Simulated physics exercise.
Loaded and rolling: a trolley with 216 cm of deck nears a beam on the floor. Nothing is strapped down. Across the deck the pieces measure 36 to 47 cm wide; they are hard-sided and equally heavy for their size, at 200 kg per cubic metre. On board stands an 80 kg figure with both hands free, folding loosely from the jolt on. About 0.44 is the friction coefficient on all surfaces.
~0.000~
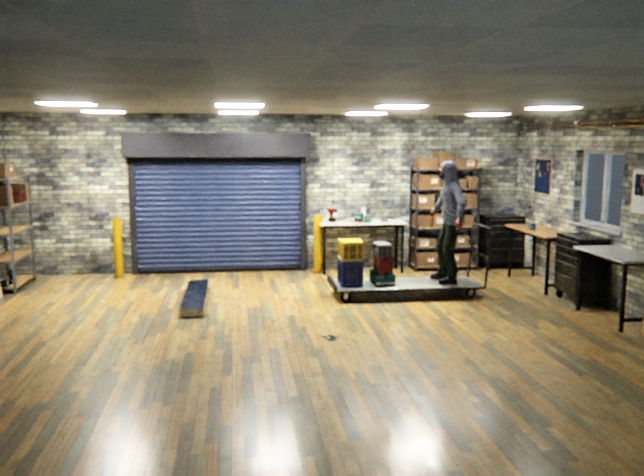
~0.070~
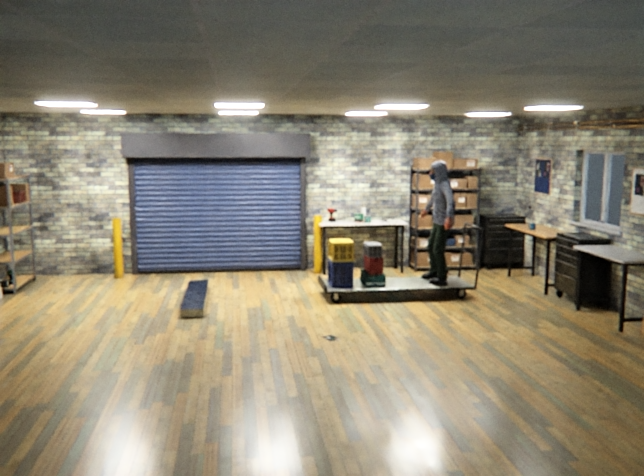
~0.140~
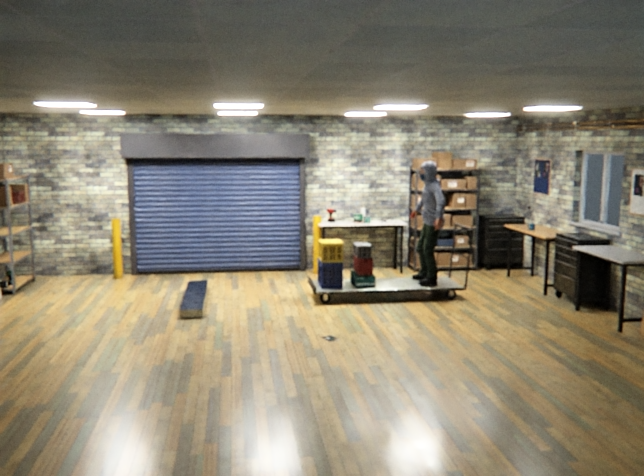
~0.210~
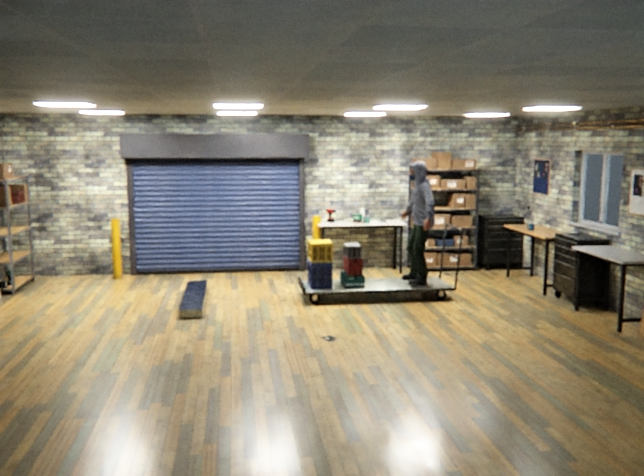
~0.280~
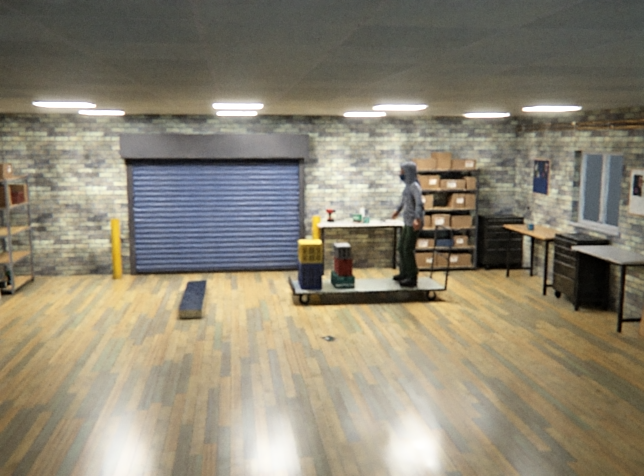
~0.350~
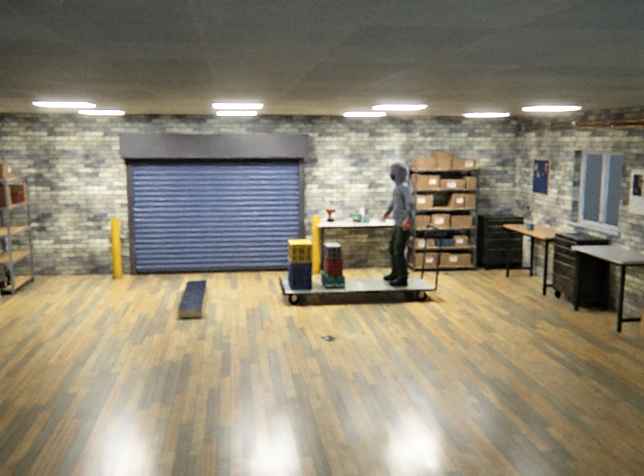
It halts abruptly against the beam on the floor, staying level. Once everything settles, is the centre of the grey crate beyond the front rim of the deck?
Yes, it ends up over the edge.
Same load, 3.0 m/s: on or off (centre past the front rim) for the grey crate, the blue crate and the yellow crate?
Result - grey ends up off, blue stays aboard, yellow ends up off.
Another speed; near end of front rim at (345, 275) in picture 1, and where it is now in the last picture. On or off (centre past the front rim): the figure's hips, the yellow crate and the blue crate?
Result: Hips safe; yellow gone; blue safe.
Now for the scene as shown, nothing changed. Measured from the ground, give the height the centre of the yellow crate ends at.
Roughly 15 cm above it.
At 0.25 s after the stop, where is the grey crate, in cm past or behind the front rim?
Behind the rim by about 35 cm.
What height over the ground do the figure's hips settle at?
Around 20 centimetres high.
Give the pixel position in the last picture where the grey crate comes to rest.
Roughly pixel (149, 297).
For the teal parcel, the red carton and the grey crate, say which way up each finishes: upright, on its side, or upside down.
Resting: Teal normal, red normal, grey normal.
Impact comes at 0.93 s.
After 1.18 s the grey crate is 35 cm behind the rim, tilted 10°, near (222, 253) in the last picture's view.
After 1.48 s the grey crate is 8 cm behind the rim, tilted 0°, near (203, 257) in the last picture's view.
After 1.93 s the grey crate is 2 cm past the rim, tilted 45°, near (196, 259) in the last picture's view.
Final state at 4.9 s, past the rim, yellow crate and grey crate; behind it, red carton, teal parcel, blue crate and the figure's hips.
